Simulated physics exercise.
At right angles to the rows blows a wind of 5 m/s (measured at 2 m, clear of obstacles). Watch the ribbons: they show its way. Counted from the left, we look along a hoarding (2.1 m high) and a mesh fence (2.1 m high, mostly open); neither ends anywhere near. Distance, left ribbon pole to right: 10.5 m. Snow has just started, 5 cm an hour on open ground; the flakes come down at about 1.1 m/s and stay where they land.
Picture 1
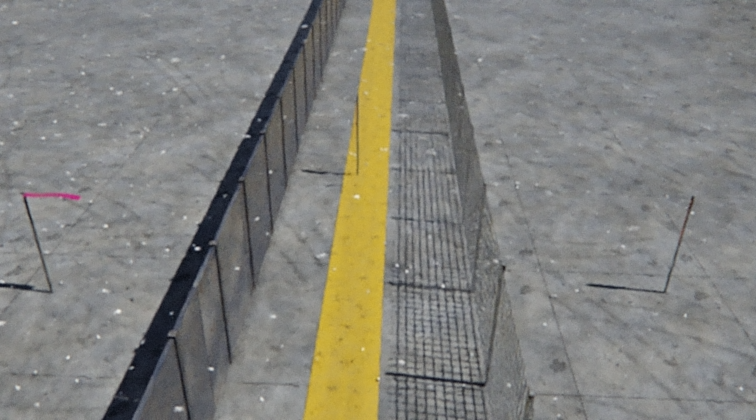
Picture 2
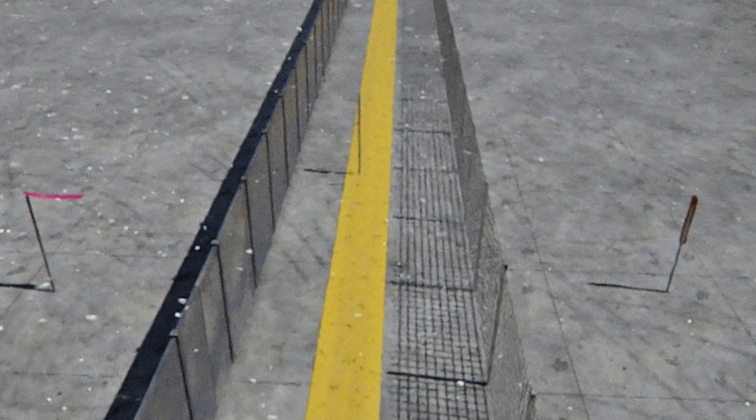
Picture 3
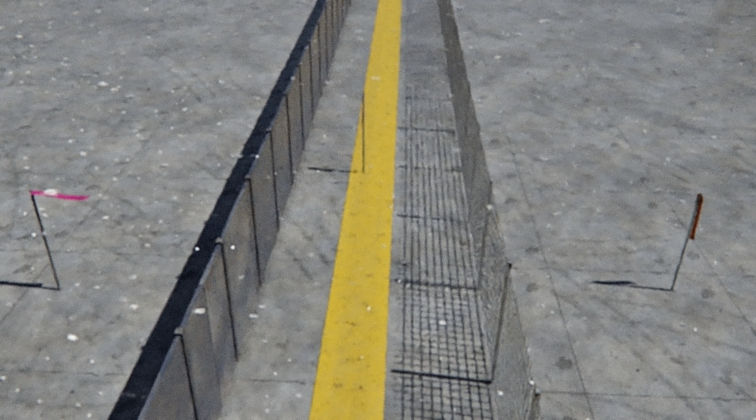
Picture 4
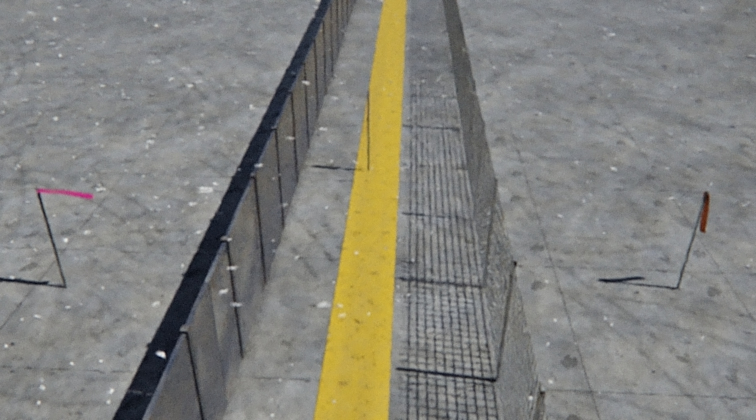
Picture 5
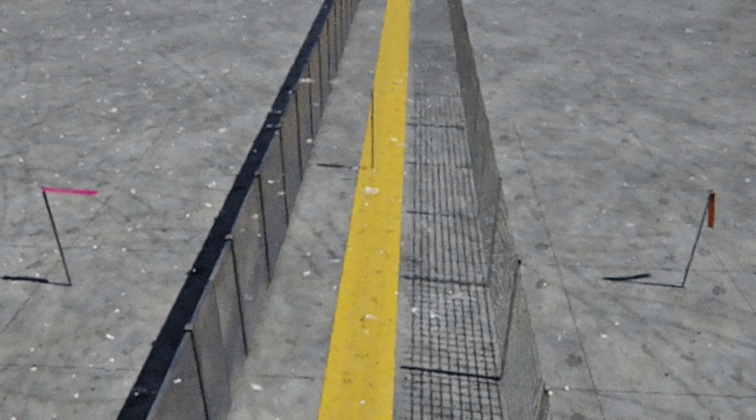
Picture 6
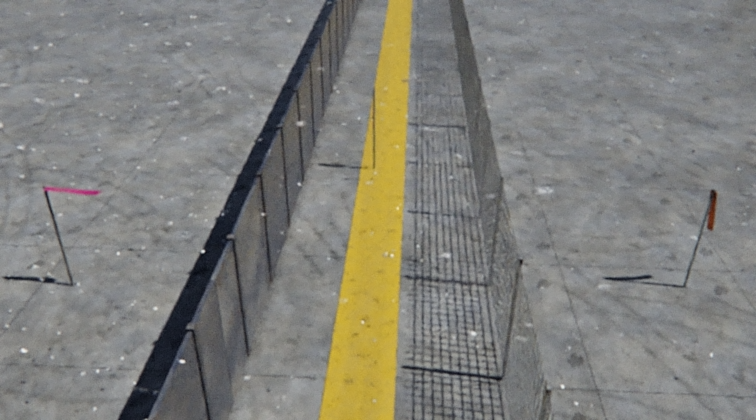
To begin with, a pink ribbon streams right from the left pole, beside a dark-topped hoarding, a yellow strip and a mesh fence. As white flakes dot the view, the rust-coloured ribbon at right shows more clearly, hanging near its pole, while the pink one stays outstretched and the scene shifts slightly right.
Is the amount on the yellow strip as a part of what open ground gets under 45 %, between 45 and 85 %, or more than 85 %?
On the yellow strip it comes to between 45 and 85 % of the open-ground figure.
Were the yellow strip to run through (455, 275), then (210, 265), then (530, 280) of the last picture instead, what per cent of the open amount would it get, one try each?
In order: Close to 80 %, close to 120 %, close to 70 %.
After 10 minutes open ground has 8 mm and the yellow strip 5 mm.
After 30 minutes open ground has 25 mm and the yellow strip 16 mm.
After 60 minutes open ground has 50 mm and the yellow strip 32 mm, so the yellow strip has 65 % of the open amount; the left half of it has 62 %, the right half 67 %.
